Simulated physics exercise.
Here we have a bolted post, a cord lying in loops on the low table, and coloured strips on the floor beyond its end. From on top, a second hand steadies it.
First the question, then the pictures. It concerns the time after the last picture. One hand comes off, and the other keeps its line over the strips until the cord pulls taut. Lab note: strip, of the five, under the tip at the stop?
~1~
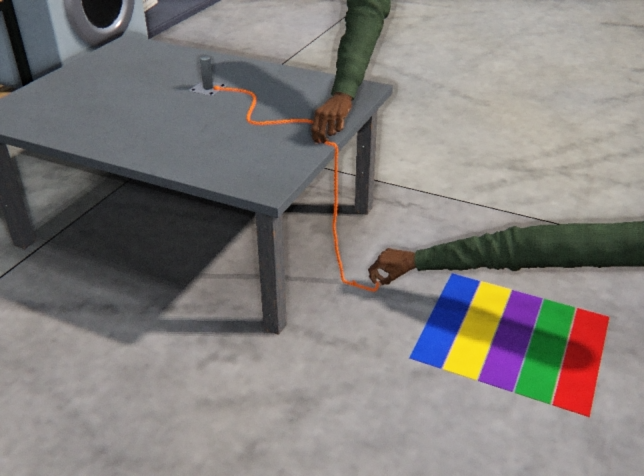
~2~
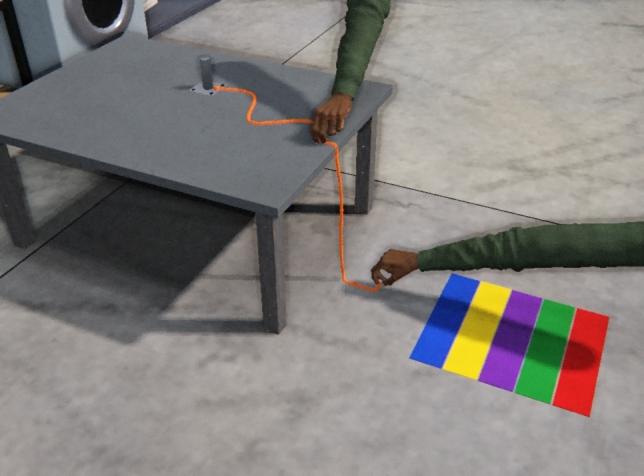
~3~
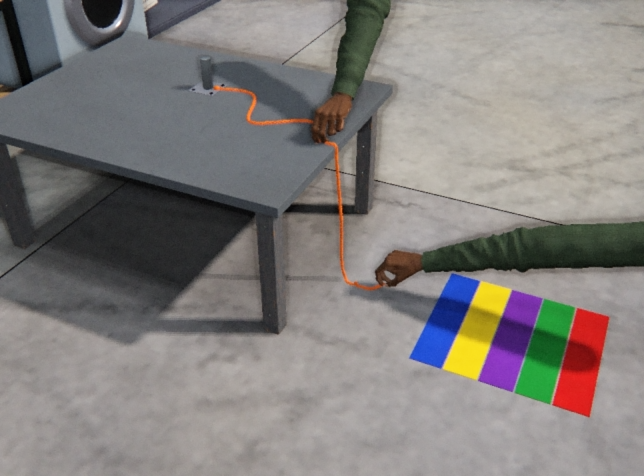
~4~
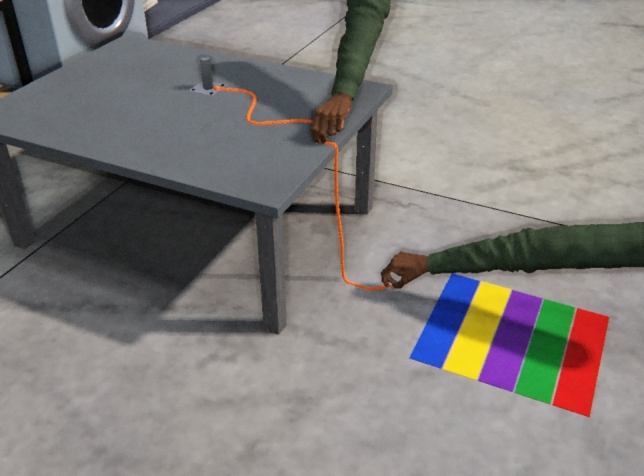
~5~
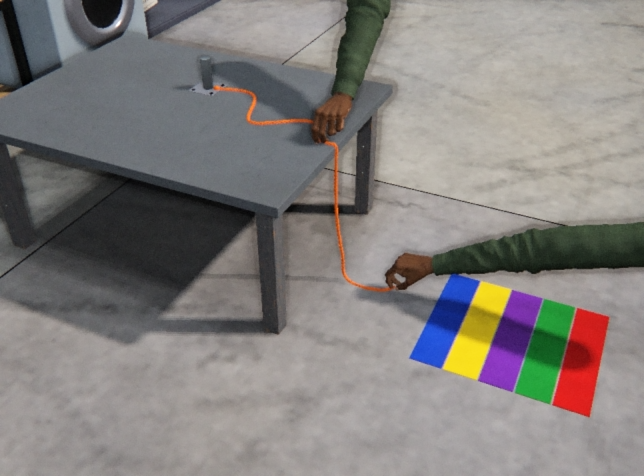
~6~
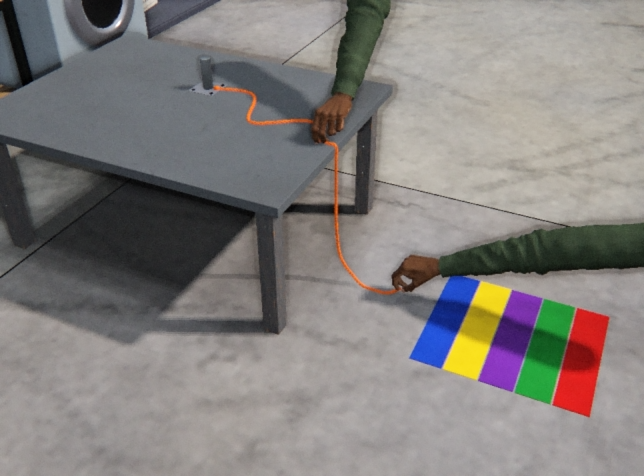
Green.
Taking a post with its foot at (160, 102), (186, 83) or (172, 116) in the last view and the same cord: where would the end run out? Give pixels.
Respectively (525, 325), (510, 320) and (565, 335).
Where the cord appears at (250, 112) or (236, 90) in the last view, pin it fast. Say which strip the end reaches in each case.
First try purple, second try green.
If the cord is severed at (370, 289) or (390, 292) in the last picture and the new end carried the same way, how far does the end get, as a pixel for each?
The places are (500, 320) and (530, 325).
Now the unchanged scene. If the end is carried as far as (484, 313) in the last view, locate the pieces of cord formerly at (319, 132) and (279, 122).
You'll find them at (343, 161) and (312, 128).
Soon after, end near (484, 313); over yellow.
Then, end near (527, 325); over purple.
At full stretch, end near (551, 333); over green. It gets as far as the green strip.
